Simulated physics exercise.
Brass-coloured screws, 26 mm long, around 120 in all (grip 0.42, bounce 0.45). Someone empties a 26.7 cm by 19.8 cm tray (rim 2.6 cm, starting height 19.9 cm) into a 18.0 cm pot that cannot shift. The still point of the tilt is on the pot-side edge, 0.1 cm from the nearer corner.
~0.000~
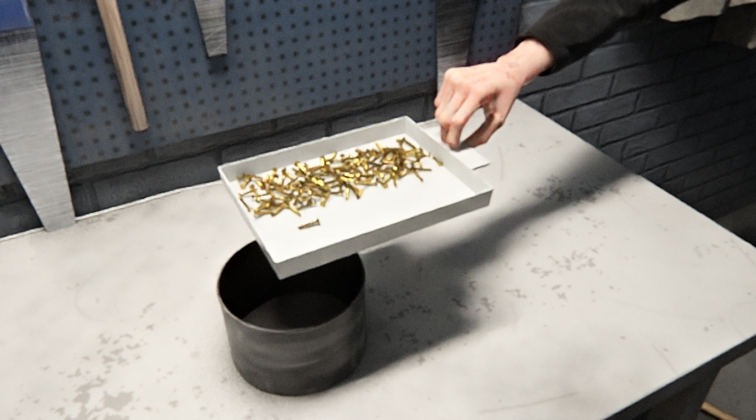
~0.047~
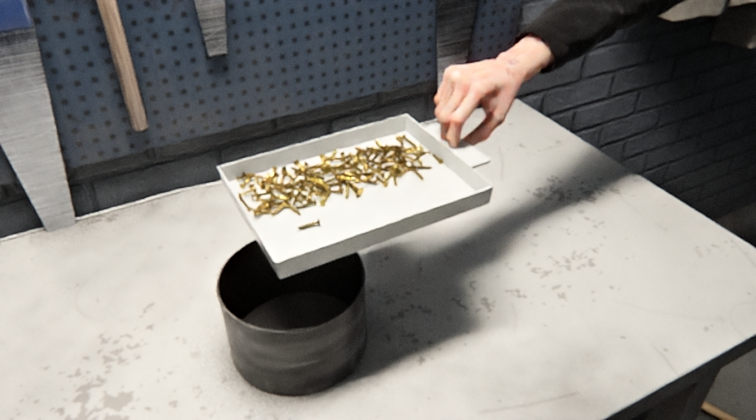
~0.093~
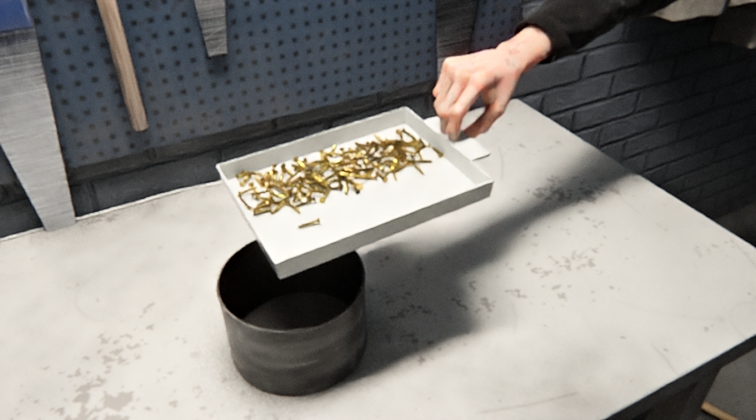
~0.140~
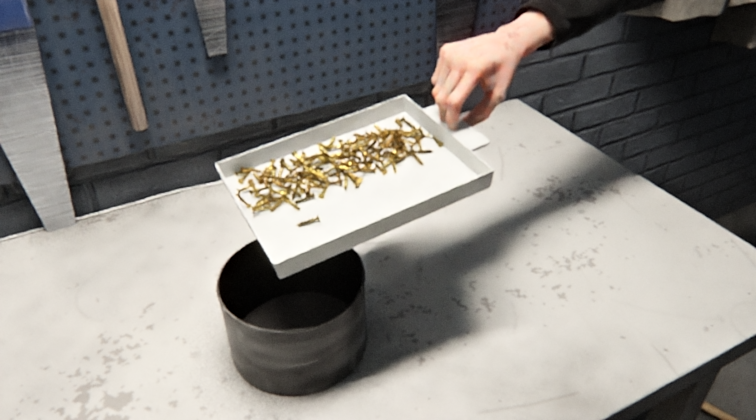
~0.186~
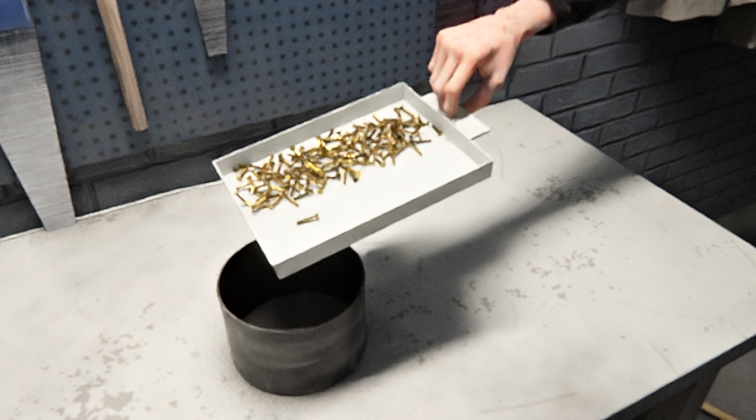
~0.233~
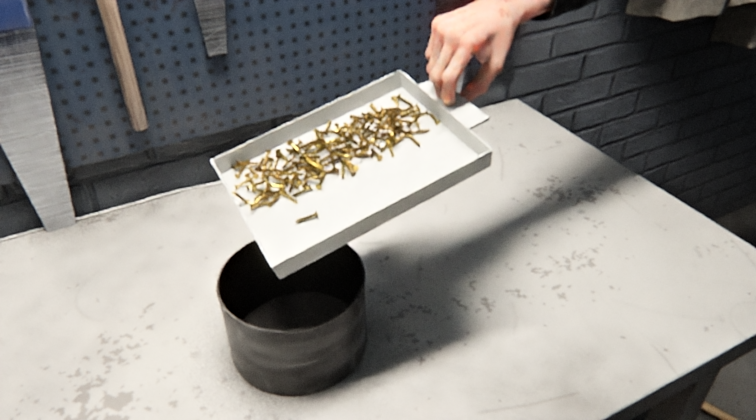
The video shows a hand beside a shallow white tray of brass-coloured screws above a dark round pot on a worn workbench. The tray's right side rises gradually with the hand, increasing its slant toward the left, while the pot stays still.
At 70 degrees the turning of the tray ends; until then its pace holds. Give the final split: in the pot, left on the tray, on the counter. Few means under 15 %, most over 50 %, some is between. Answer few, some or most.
Pot few, tray most, counter some.
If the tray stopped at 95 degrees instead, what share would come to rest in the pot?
Then about 0 per cent.
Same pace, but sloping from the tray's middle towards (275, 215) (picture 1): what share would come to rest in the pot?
Some 10 per cent.
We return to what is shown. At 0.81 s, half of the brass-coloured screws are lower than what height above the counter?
Roughly 24 cm.
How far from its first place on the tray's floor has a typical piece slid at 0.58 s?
About 5 cm.
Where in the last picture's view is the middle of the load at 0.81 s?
Around (240, 215).
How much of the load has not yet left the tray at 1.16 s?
Some 70 per cent of the load.
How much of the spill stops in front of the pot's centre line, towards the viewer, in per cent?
Some 90 per cent.
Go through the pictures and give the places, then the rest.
The first picture shows tray tilt 0 degrees, front corners at (277, 260) and (491, 188); middle of the pieces at (331, 172); pot at (291, 276).
The second picture shows tray tilt 1 degrees, front corners at (277, 260) and (491, 186); middle of the pieces at (331, 171).
The third picture shows tray tilt 3 degrees, front corners at (276, 261) and (491, 180); middle of the pieces at (330, 167).
The fourth picture shows tray tilt 6 degrees, front corners at (275, 262) and (491, 170), lowest corner left front; middle of the pieces at (329, 161).
The fifth picture shows tray tilt 10 degrees, front corners at (274, 263) and (491, 159), lowest corner left front; middle of the pieces at (328, 154).
The sixth picture shows tray tilt 14 degrees, front corners at (273, 264) and (489, 149), lowest corner left front; middle of the pieces at (326, 147); pot at (291, 276). The tray's pace is about 80 degrees a second.
After 0.58 s, tilt 41 degrees; the tray holds 100 %, the pot 0 %.
Then, at 0.81 s, tilt 59 degrees; the tray holds 100 %, the pot 0 %.
After 1.16 s, tilt 70 degrees; the tray holds 70 %, the pot 0 %.
In the end, at 2.2 s, pot 0 %, tray 70 %, counter 30 %.
